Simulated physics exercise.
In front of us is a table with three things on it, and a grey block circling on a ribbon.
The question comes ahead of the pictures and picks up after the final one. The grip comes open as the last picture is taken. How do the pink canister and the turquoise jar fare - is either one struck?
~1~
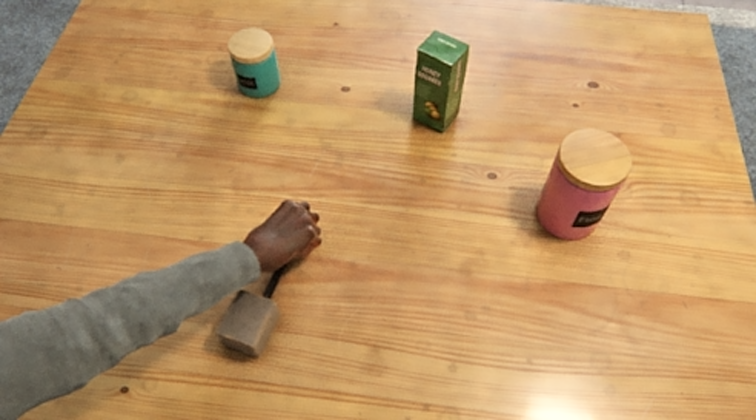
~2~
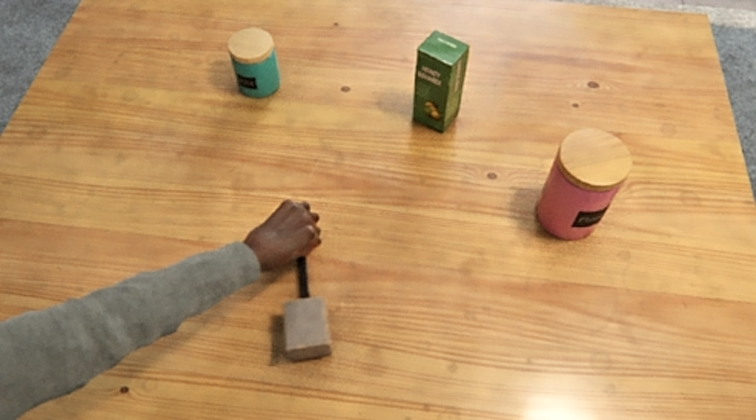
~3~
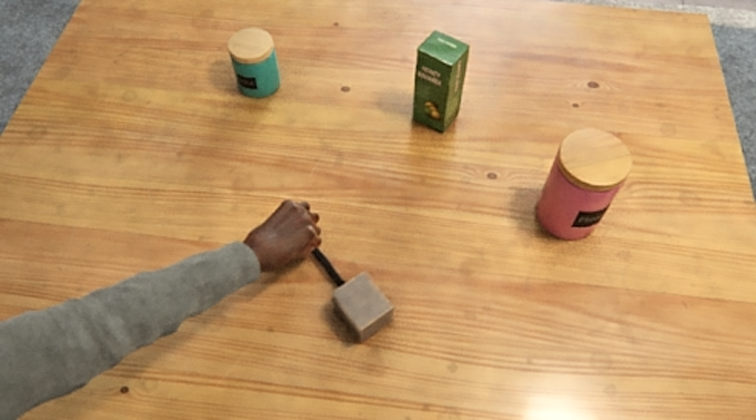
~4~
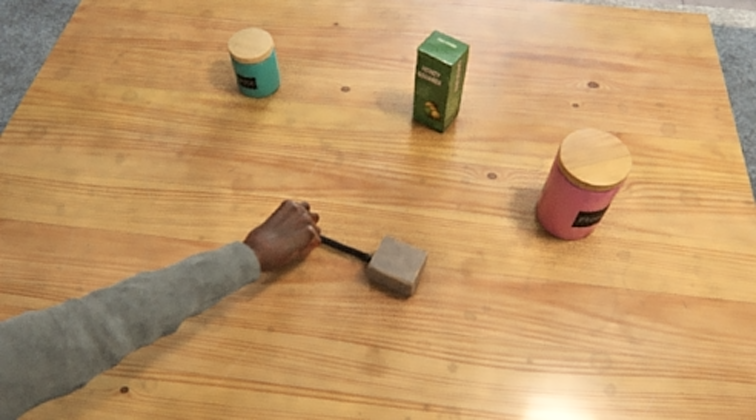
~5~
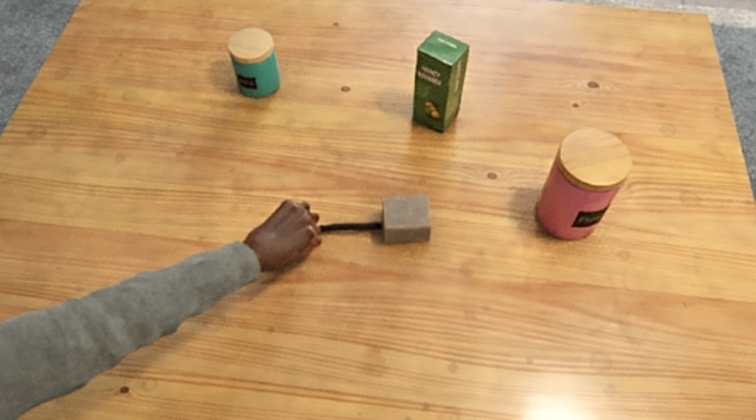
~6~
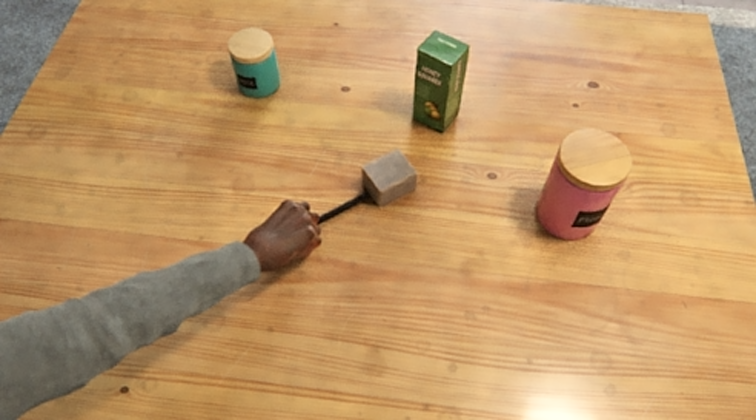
As things turn out, the pink canister is left alone, the turquoise jar is struck.
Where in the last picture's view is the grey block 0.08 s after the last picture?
Roughly at (326, 121).
Then, 0.08 s after the last picture, block near (326, 121).
Then, 0.20 s after the last picture, block near (293, 77); turquoise jar pushed aside.
At rest, block near (310, 63); turquoise jar pushed aside. The pink canister escapes it and the turquoise jar is struck.
